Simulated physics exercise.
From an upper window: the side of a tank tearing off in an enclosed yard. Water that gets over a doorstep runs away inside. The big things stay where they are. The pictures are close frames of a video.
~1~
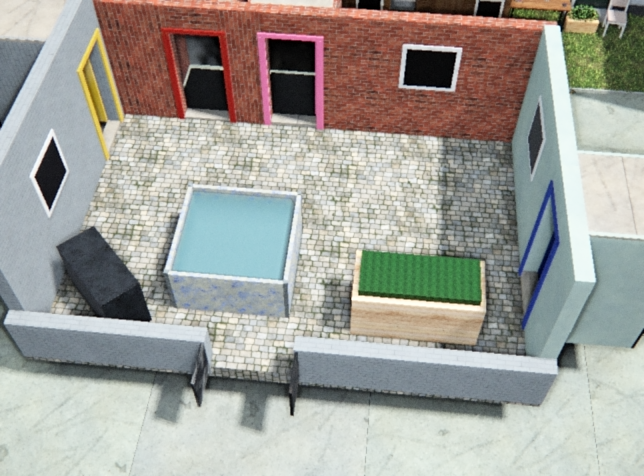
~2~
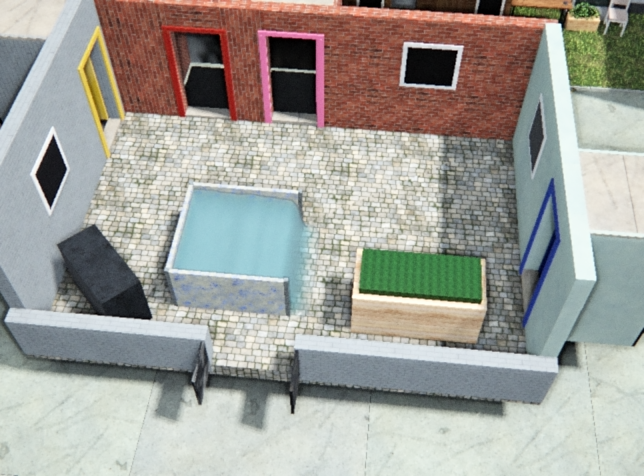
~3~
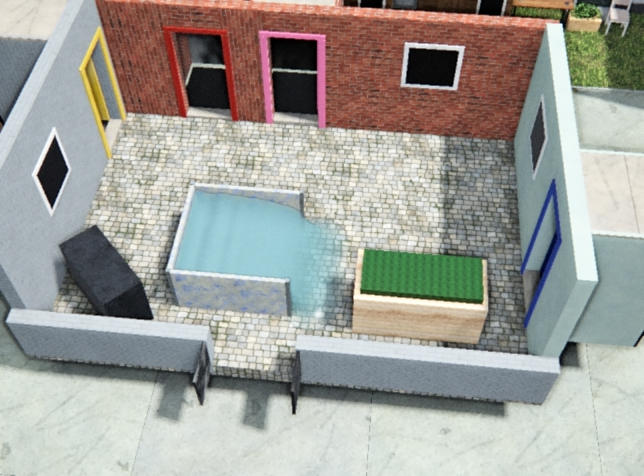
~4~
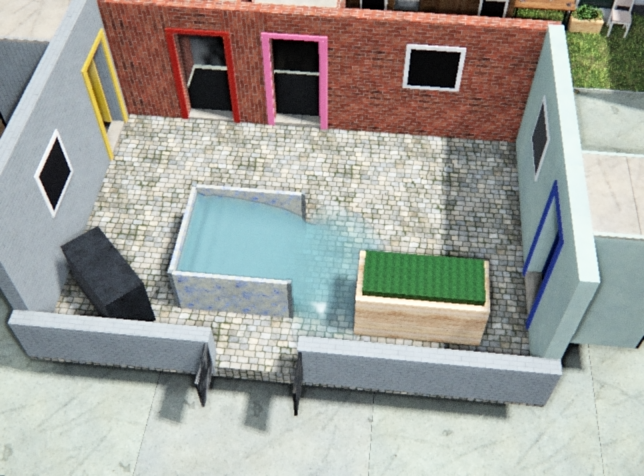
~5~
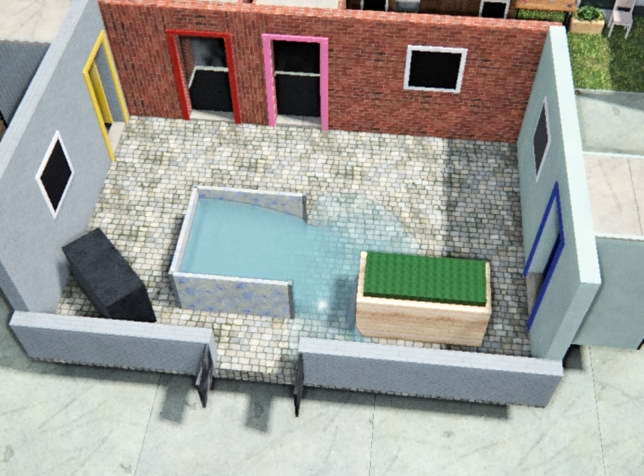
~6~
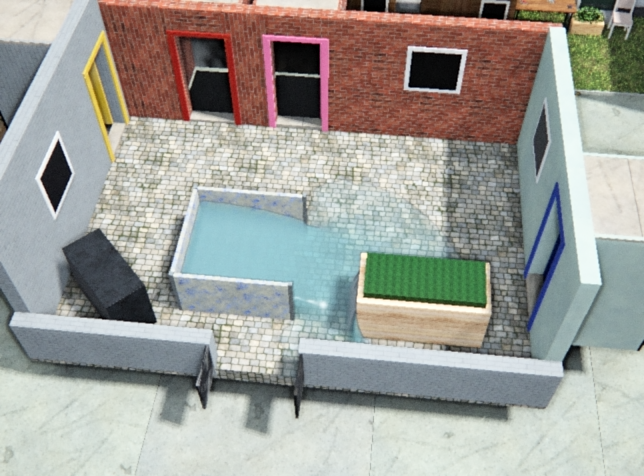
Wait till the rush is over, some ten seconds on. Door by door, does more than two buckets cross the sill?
In the end: The red door admits no more than that; the blue door lets in a lot; the yellow door lets in a lot; the pink door admits no more than that.
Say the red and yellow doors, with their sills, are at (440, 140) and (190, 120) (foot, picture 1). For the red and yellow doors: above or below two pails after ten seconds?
One by one: Red passes that mark, yellow holds.
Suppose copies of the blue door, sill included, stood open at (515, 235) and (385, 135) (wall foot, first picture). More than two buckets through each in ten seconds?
One after the other: Goes over, keeps below it.
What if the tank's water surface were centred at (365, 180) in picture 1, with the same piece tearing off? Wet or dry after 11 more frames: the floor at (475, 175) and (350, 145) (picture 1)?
As listed: Covered, flooded.
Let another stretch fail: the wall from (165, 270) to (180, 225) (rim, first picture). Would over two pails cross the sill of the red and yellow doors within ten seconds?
The red door floods, the yellow door is over.
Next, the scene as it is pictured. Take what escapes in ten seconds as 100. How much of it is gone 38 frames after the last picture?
Some 60 per cent.
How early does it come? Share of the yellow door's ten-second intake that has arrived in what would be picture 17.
About 0 per cent.
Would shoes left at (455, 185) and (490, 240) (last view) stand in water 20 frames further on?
In turn: Covered, covered.
A moment on, water covers 40 % of the floor; the red door not reached, the blue door over two buckets in, the yellow door not reached, the pink door not reached.
Next, water covers 50 % of the floor; the red door not reached, the blue door far over two buckets in, the yellow door not reached, the pink door not reached.
Then, water covers 55 % of the floor; the red door not reached, the blue door far over two buckets in, the yellow door not reached, the pink door not reached.
Later, water covers 90 % of the floor; the red door wet at the sill, nothing in, the blue door far over two buckets in, the yellow door under two buckets in, the pink door wet at the sill, nothing in.
In the end, water covers 95 % of the floor; the red door wet at the sill, nothing in, the blue door far over two buckets in, the yellow door over two buckets in, the pink door wet at the sill, nothing in.
